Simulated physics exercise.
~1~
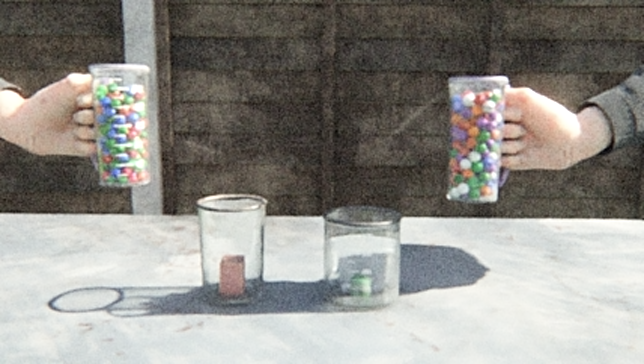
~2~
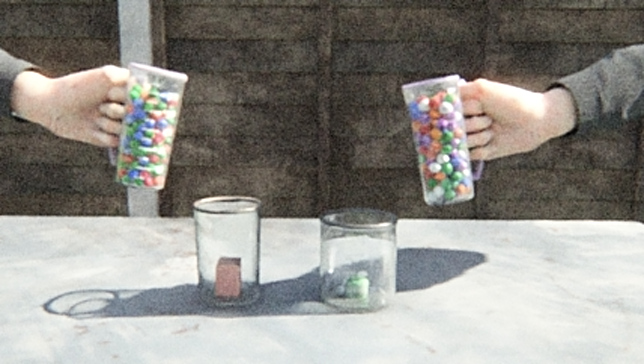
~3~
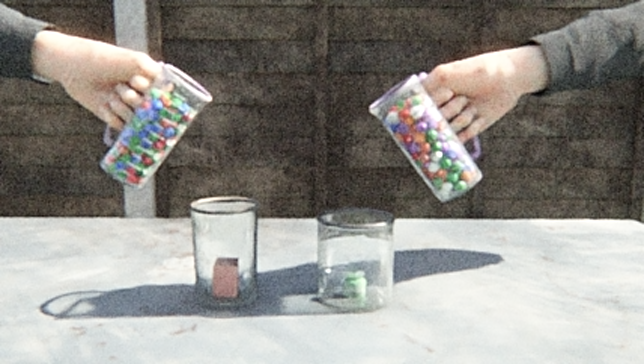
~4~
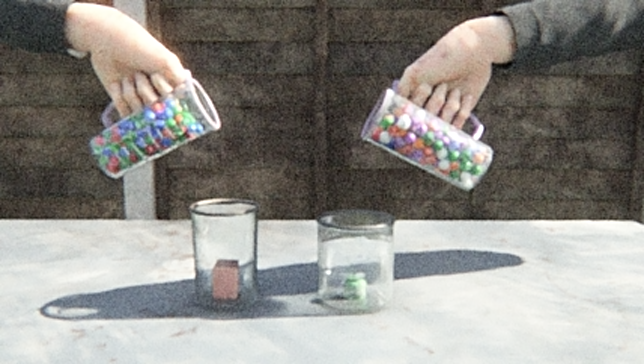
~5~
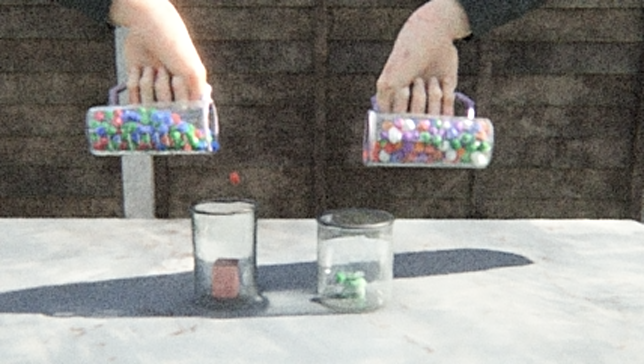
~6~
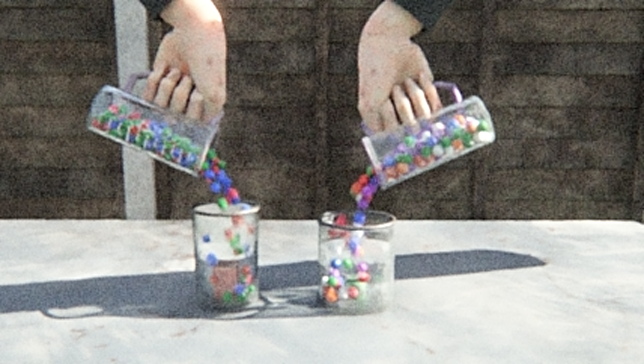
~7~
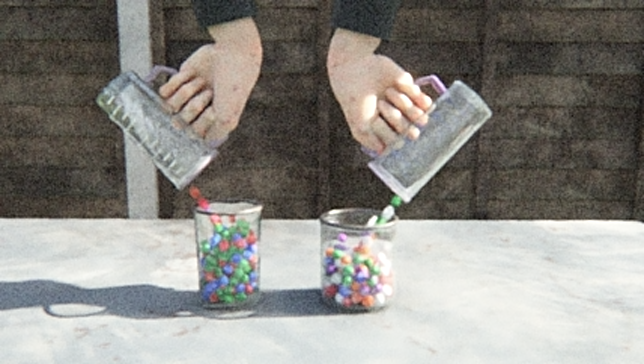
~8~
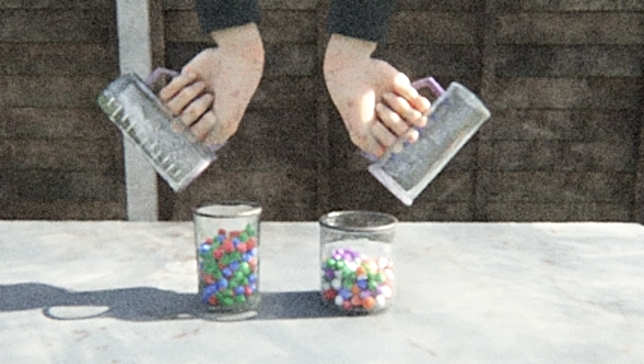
On a pale tabletop in front of a dark wooden fence, a glass holding a small reddish block stands to the left of a wider beaker holding a small green object. Two hands hold clear cups full of colourful beads above them, one on each side. The hands move inward and tip the cups onto their sides, and a first bead drops toward the left glass. Beads then stream into both containers, piling up around the objects until the cups are empty. At the end, both objects are buried under the mixed beads, with the upturned cups still held above.
